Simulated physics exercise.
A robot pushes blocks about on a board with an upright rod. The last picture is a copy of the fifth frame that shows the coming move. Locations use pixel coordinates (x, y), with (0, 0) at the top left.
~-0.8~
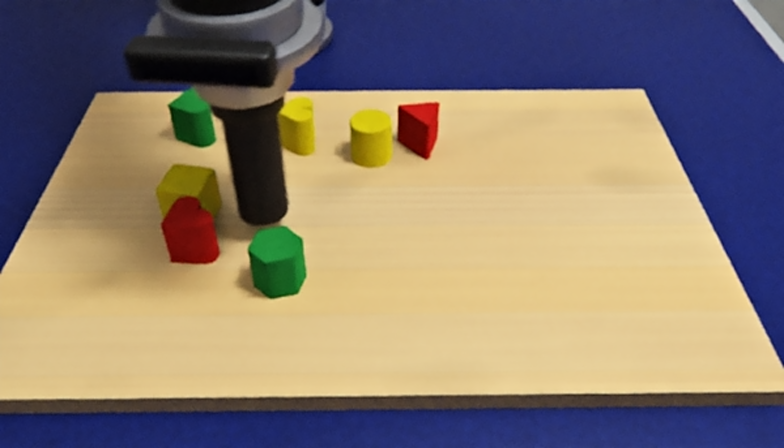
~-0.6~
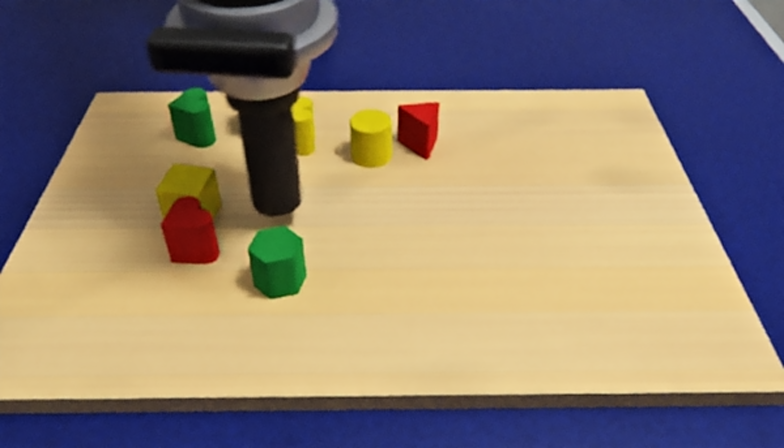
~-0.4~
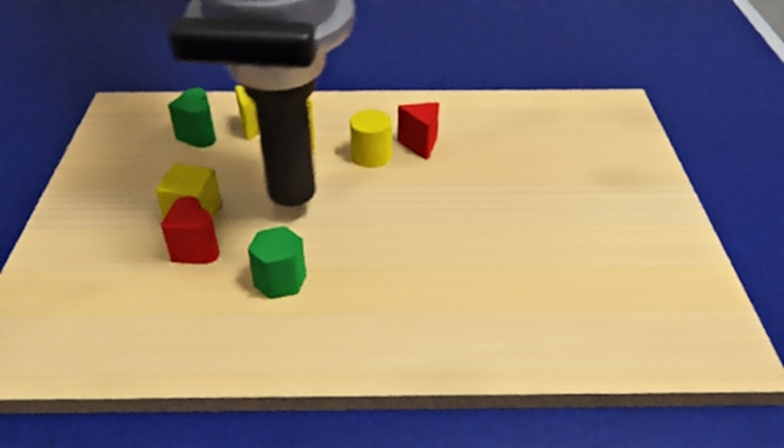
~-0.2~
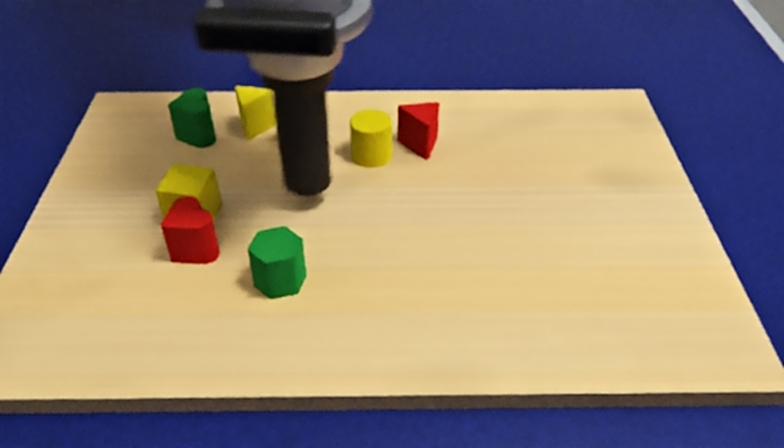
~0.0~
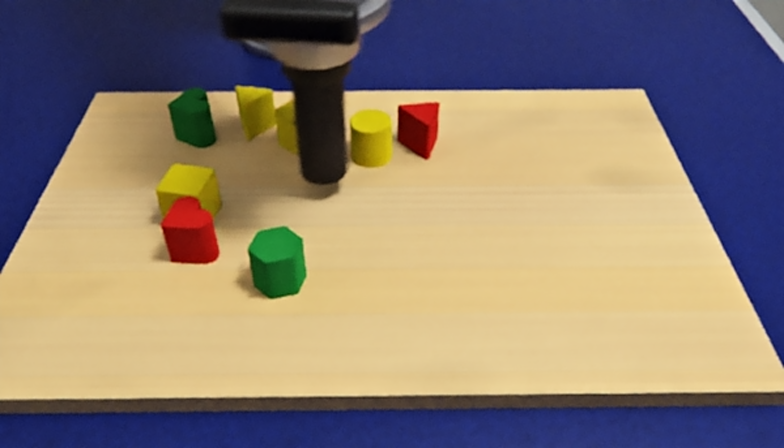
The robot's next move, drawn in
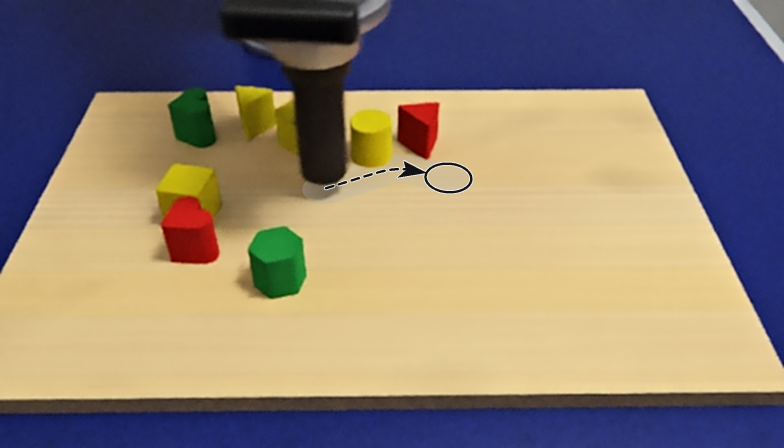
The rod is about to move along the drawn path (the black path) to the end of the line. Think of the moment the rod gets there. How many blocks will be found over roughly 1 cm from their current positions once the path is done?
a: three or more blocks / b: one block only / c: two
b - one block only.
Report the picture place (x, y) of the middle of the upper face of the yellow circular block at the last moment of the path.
Around pixel (389, 108).
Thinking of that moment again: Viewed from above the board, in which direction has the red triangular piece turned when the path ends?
Seen from above, its turn is clockwise.
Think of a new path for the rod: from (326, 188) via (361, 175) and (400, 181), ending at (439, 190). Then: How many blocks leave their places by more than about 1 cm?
My answer is one.
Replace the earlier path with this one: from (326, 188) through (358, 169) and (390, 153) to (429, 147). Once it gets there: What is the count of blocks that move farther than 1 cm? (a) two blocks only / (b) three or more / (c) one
Option a.
Drawn move, from (326, 188) over (366, 176) and (407, 169) to (448, 178).
The first path, step by step. One third of the way, rod (366, 158); yellow circular block (378, 115).
Two thirds of the way, rod (409, 152); yellow circular block (389, 108); red triangular piece (423, 107), turned 30° clockwise.
At the end, rod (450, 160); yellow heart block still; yellow circular block (389, 108); red triangular piece (423, 107), turned 30° clockwise.
